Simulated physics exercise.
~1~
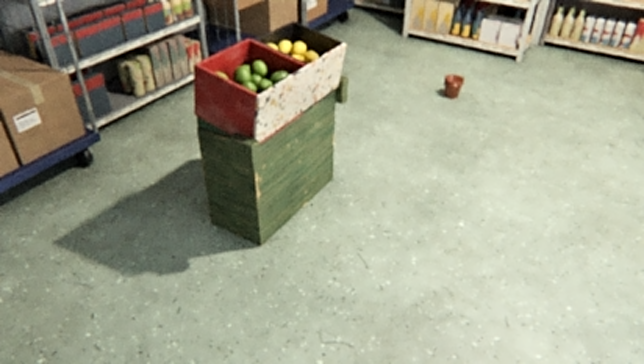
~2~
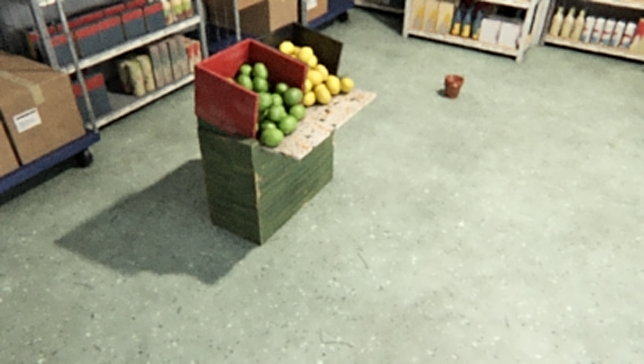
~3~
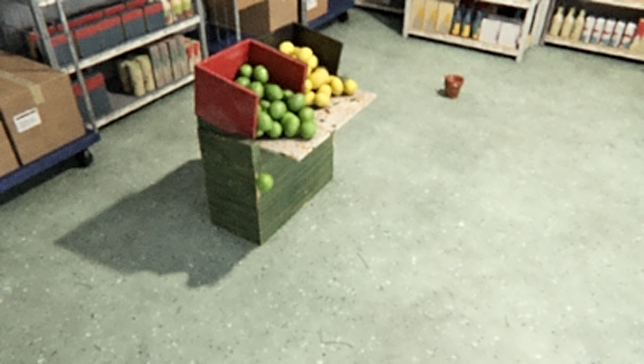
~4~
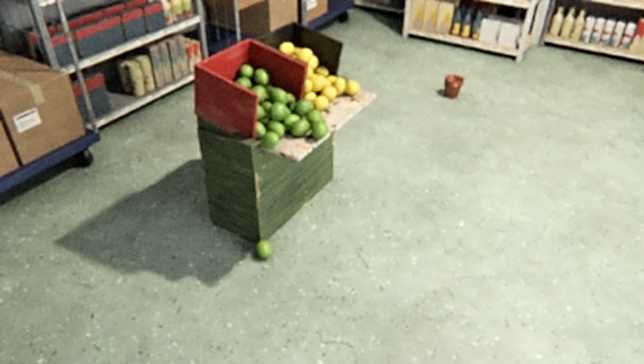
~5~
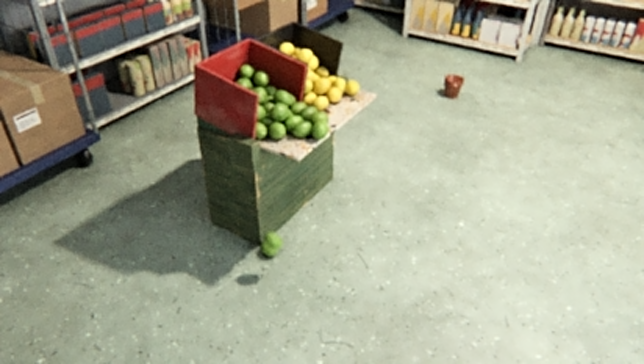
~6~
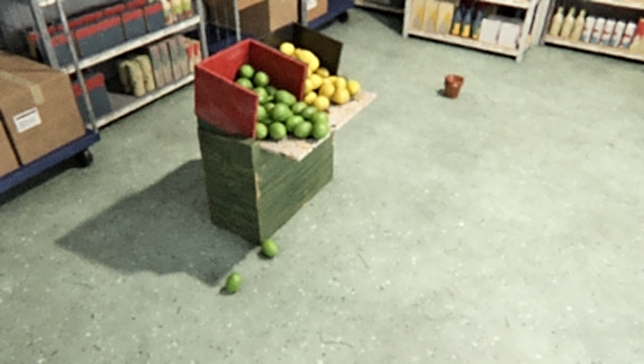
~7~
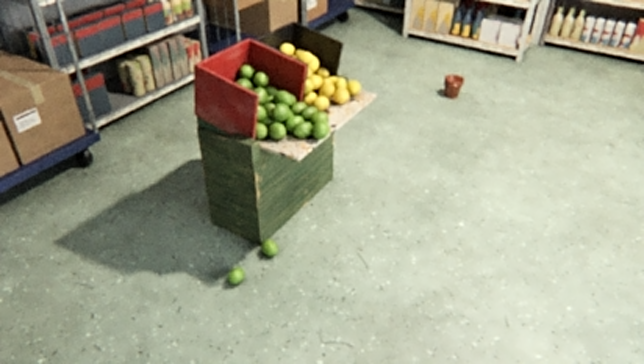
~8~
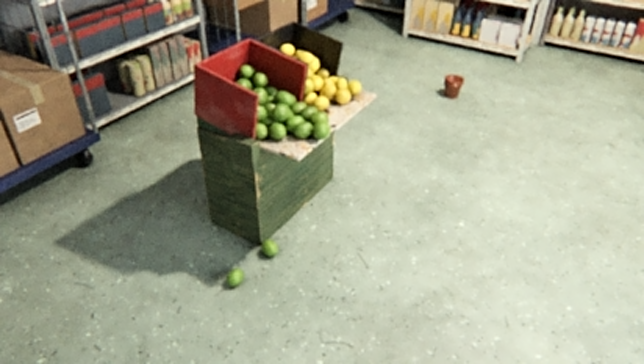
Limes and lemons slump onto a lowered flap, and two limes drop to the floor.
